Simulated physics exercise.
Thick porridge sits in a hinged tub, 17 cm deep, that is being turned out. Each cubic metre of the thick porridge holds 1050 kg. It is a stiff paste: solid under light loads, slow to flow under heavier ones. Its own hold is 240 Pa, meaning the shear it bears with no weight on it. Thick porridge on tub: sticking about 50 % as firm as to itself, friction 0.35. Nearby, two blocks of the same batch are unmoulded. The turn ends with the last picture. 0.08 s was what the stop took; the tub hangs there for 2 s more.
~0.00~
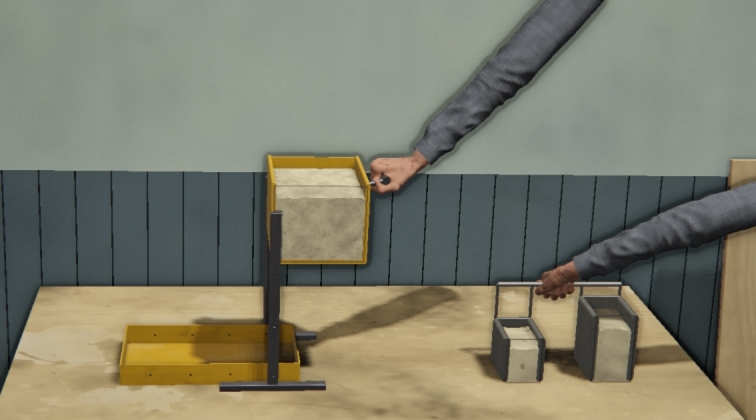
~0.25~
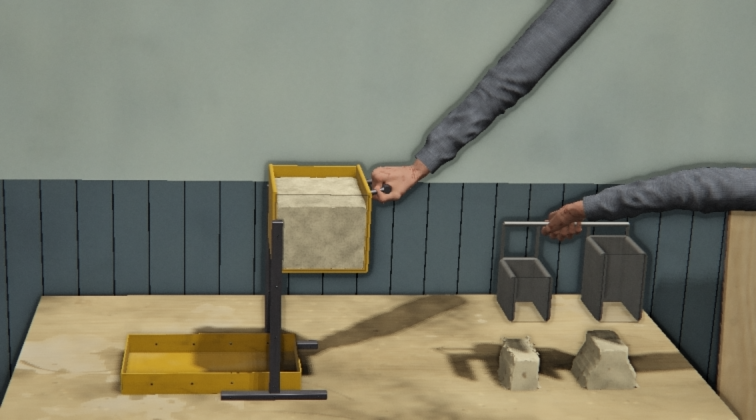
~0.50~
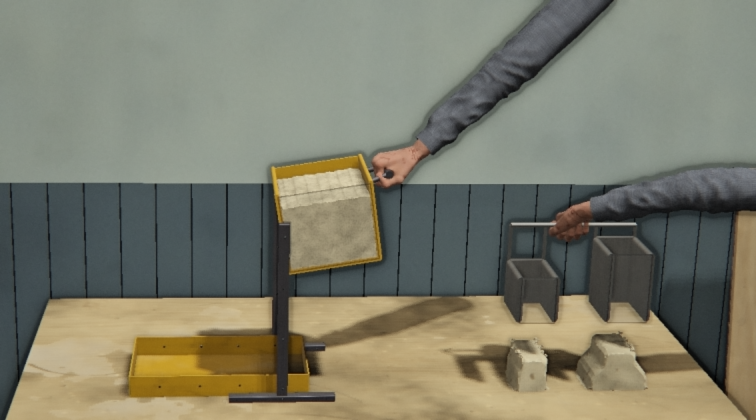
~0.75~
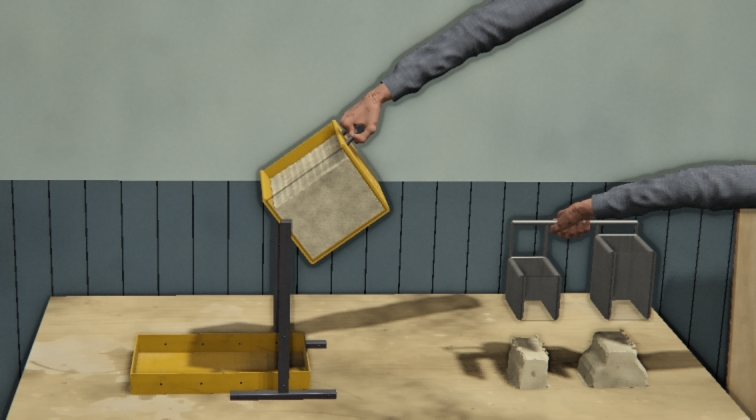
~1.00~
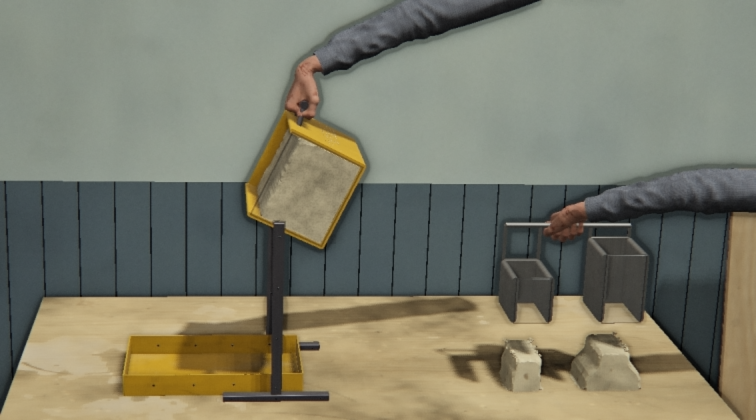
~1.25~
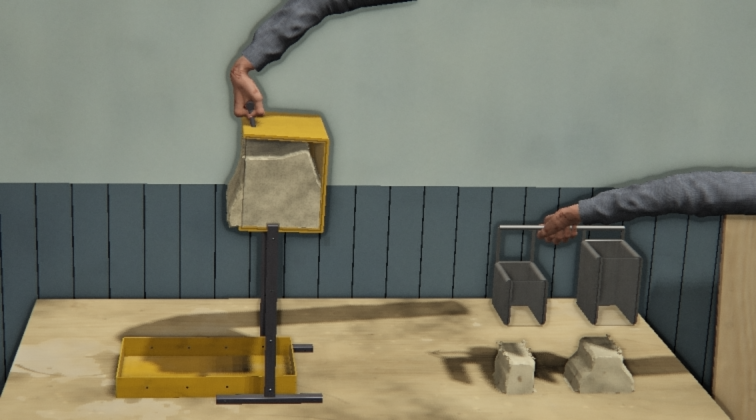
On a wooden workbench against dark panelling, one hand holds a yellow tub of thick, pale paste on a stand while another lifts two grey moulds off small blocks, which slump slightly. The first hand then swings the tub leftward onto its side, and the paste bulges out past the rim.
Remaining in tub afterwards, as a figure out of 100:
Near 41 %.
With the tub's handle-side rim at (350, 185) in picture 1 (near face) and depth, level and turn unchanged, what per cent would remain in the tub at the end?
In that case close to 55 %.
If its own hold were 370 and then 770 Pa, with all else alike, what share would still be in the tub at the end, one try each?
In order: Around 50 % and around 100 %.
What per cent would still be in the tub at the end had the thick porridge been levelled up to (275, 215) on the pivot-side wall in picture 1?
About 65 %.
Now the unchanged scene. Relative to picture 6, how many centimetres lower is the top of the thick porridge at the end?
9 cm or so.
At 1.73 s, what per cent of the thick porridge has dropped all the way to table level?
Some 40 per cent.
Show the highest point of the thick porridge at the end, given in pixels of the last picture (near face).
Around (297, 194).
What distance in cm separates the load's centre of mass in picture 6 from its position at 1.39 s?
The distance comes to some 5 cm.
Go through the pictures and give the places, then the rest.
Handle-side rim at (366, 186), tilt 0 degrees; highest point of the thick porridge at (358, 196); test blocks 8.8 cm, 14 cm high (left to right), in the first picture.
Handle-side rim at (367, 195), tilt 0 degrees; highest point of the thick porridge at (359, 205); test blocks 8.6 cm, 11 cm high (left to right), in the second picture.
Handle-side rim at (369, 183), tilt 9 degrees; highest point of the thick porridge at (363, 195); test blocks 8.5 cm, 10.0 cm high (left to right), in the third picture.
Handle-side rim at (341, 148), tilt 36 degrees; highest point of the thick porridge at (343, 160); test blocks 8.5 cm, 10.0 cm high (left to right), in the fourth picture.
Handle-side rim at (291, 133), tilt 64 degrees; highest point of the thick porridge at (300, 142); test blocks 8.5 cm, 10.0 cm high (left to right), in the fifth picture.
Handle-side rim at (245, 138), tilt 88 degrees; highest point of the thick porridge at (303, 152); test blocks 8.5 cm, 10.0 cm high (left to right), in the sixth picture.
By 1.39 s, the tub is at 88 degrees and holds 70 %.
By 1.56 s, the tub is at 88 degrees and holds 49 %.
By 1.73 s, the tub is at 88 degrees and holds 42 %.
By 1.90 s, the tub is at 88 degrees and holds 41 %.
By 3.25 s, at the end, the tub is at 88 degrees and holds 41 %.
